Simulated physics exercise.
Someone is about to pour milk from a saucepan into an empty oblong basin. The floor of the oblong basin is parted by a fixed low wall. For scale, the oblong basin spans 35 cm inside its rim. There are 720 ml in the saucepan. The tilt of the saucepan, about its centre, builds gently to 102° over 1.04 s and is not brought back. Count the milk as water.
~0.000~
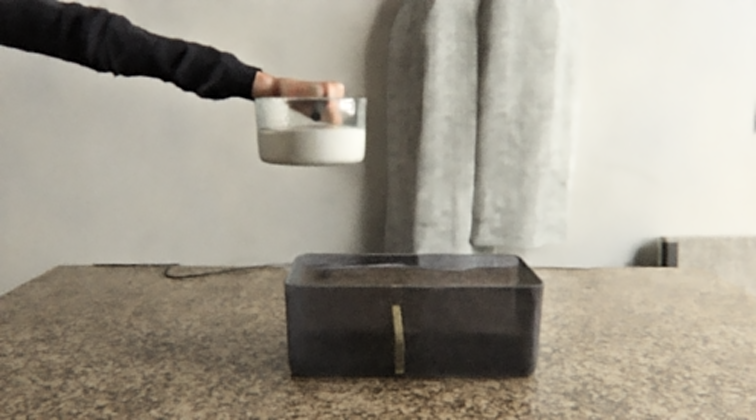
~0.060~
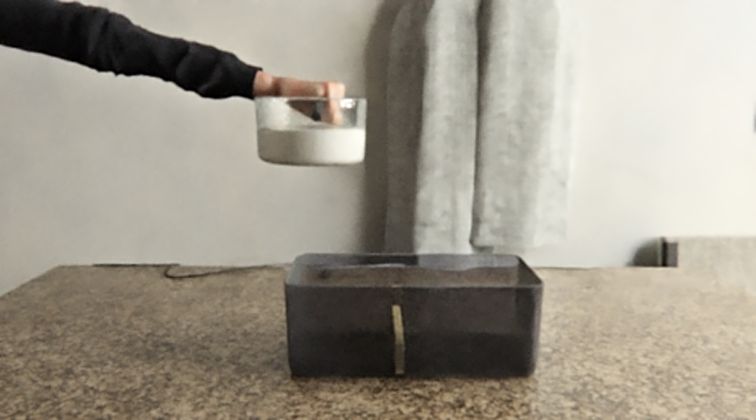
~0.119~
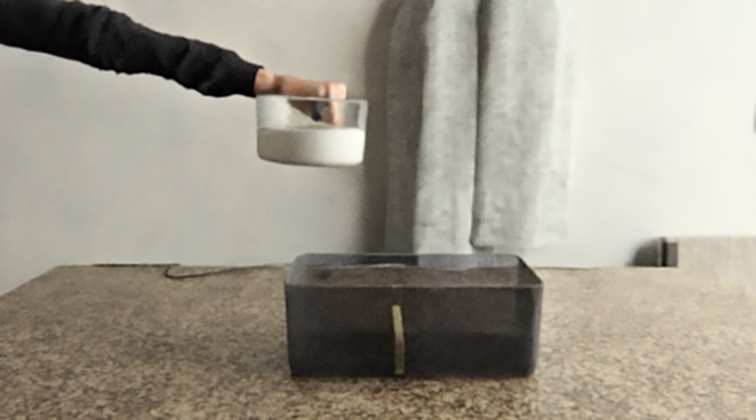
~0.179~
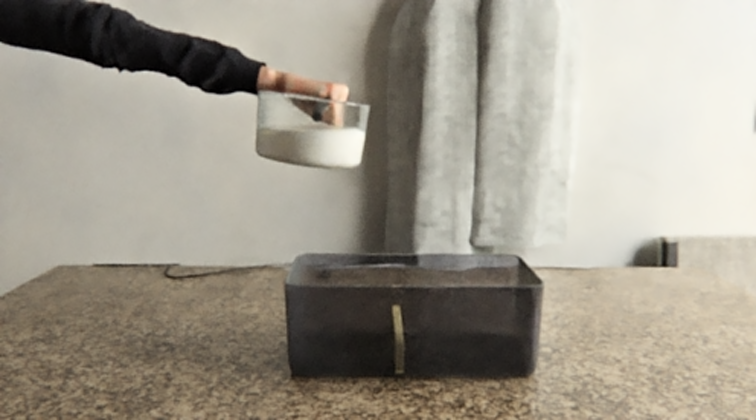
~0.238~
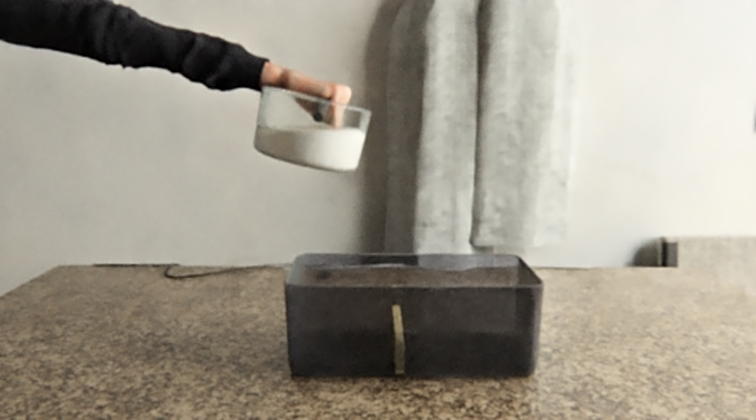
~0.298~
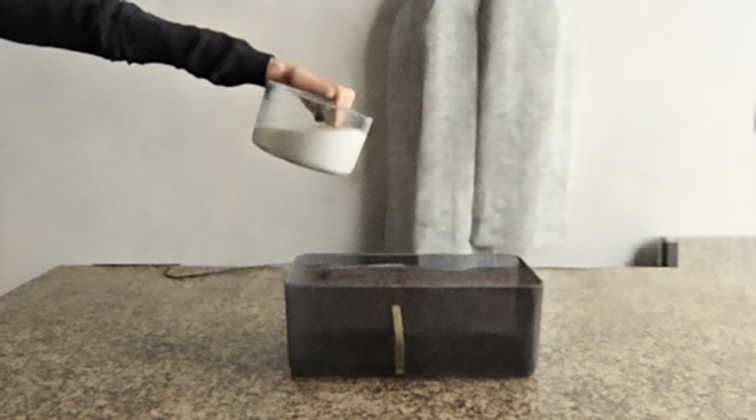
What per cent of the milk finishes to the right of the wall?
Roughly 72 per cent is past the wall.
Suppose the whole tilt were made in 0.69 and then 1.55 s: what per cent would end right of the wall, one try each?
In turn about 70 and 75 per cent.
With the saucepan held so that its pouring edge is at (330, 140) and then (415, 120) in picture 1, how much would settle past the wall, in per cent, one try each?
In turn about 5 and 95 per cent.
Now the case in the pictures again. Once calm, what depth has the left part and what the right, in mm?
Some 8 mm on the left and 18 mm on the right.
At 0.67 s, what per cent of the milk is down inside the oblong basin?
About 2 per cent.
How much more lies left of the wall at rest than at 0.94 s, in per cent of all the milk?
Near 20 in a hundred.
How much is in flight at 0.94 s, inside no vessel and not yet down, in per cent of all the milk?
About 20 per cent.
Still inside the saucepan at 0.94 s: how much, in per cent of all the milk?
Some 18 per cent.
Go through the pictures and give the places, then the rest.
Tilt 0°; pouring edge (365, 100); surface from (260, 128) to (363, 129); the oblong basin's rim runs from (292, 270) to (531, 270); the wall's top is at (398, 324), in the first frame.
Tilt 1°; pouring edge (365, 101); surface from (261, 128) to (362, 129), in the second frame.
Tilt 3°; pouring edge (366, 103); surface from (260, 128) to (362, 130), in the third frame.
Tilt 7°; pouring edge (368, 107); surface from (260, 128) to (363, 130), in the fourth frame.
Tilt 13°; pouring edge (370, 113); surface from (259, 128) to (363, 130), in the fifth frame.
Tilt 19°; pouring edge (371, 120); surface from (258, 127) to (365, 131), in the sixth frame.
After 0.67 s the tilt is 73° and 66 per cent is still to pour, 1 is left of the wall and 1 right of it.
After 0.94 s the tilt is 100° and 18 per cent is still to pour, 7 is left of the wall and 55 right of it.
After 1.23 s the tilt is 102° and 2 per cent is still to pour, 22 is left of the wall and 71 right of it.
After 1.54 s the tilt is 102° and 0 per cent is still to pour, 27 is left of the wall and 72 right of it.
In the end 27 per cent lies left of the wall, 72 right of it and 1 outside.
